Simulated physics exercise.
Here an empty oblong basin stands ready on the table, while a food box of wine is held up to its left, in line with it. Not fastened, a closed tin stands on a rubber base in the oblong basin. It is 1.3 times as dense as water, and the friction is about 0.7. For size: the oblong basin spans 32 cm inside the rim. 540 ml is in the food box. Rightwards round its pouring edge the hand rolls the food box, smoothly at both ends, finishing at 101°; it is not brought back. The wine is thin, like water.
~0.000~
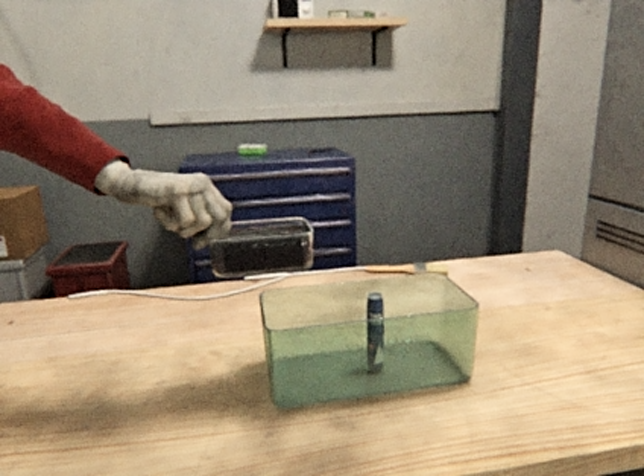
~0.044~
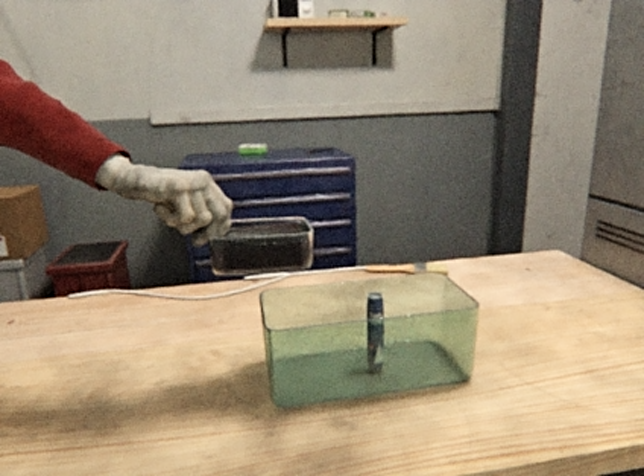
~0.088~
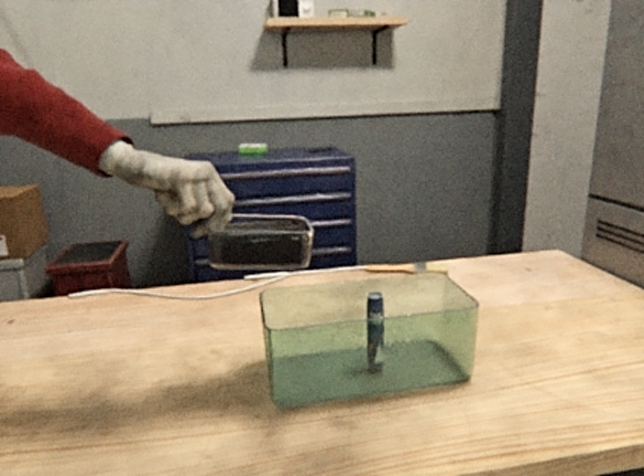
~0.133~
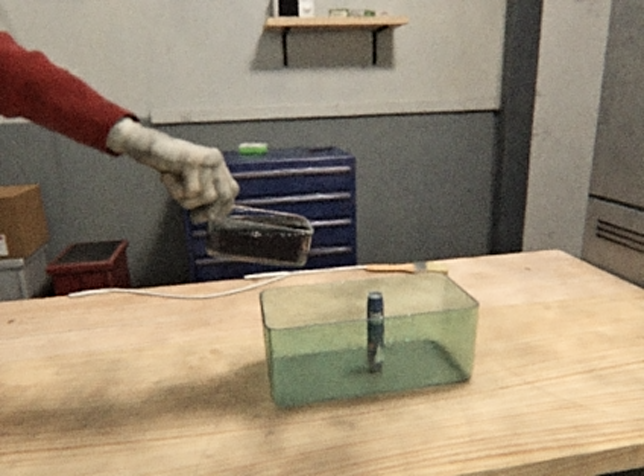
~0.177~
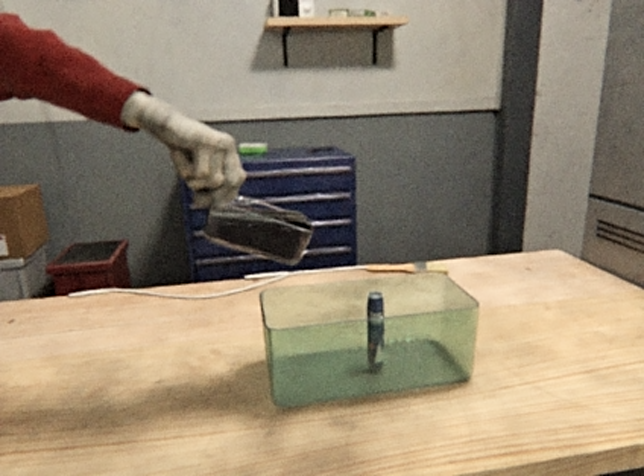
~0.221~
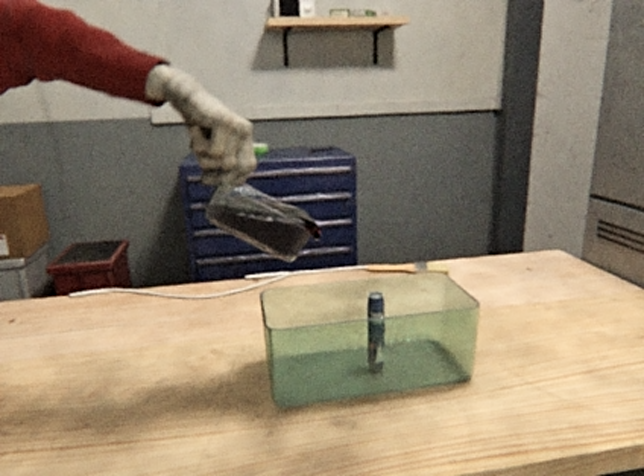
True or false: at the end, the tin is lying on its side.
False.
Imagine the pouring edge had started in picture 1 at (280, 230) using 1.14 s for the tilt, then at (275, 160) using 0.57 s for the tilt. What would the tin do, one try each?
Run one: It does not tip. Run two: It does not tip.
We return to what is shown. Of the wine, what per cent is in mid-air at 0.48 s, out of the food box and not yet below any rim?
64 %.
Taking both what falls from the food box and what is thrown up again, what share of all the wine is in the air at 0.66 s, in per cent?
Roughly 8 per cent.
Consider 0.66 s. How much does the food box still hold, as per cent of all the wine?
About 1 per cent.
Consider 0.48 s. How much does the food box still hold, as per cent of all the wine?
Around 18 in a hundred.
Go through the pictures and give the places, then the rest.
In the first picture, tilt 0°; pouring edge (309, 226); surface from (212, 238) to (307, 230); the oblong basin's rim runs from (262, 311) to (461, 290); the tin's top is at (375, 299).
In the second picture, tilt 2°; pouring edge (309, 226); surface from (212, 236) to (307, 229).
In the third picture, tilt 6°; pouring edge (309, 226); surface from (211, 232) to (307, 225).
In the fourth picture, tilt 13°; pouring edge (309, 226); surface from (210, 224) to (307, 221); 1 per cent is over the edge.
In the fifth picture, tilt 22°; pouring edge (308, 226); surface from (209, 214) to (307, 221); 4 per cent is over the edge.
In the sixth picture, tilt 33°; pouring edge (308, 226); surface from (209, 201) to (299, 213); 8 per cent is over the edge.
After 0.48 s the tilt is 94° and 18 per cent is still to pour; the tin stands where it began.
After 0.66 s the tilt is 101° and 1 per cent is still to pour; the tin stands where it began.
After 0.86 s the tilt is 101° and 0 per cent is still to pour; the tin stands where it began.
After 1.07 s the tilt is 101° and 0 per cent is still to pour; the tin stands where it began.
In the end the tin stands where it began.
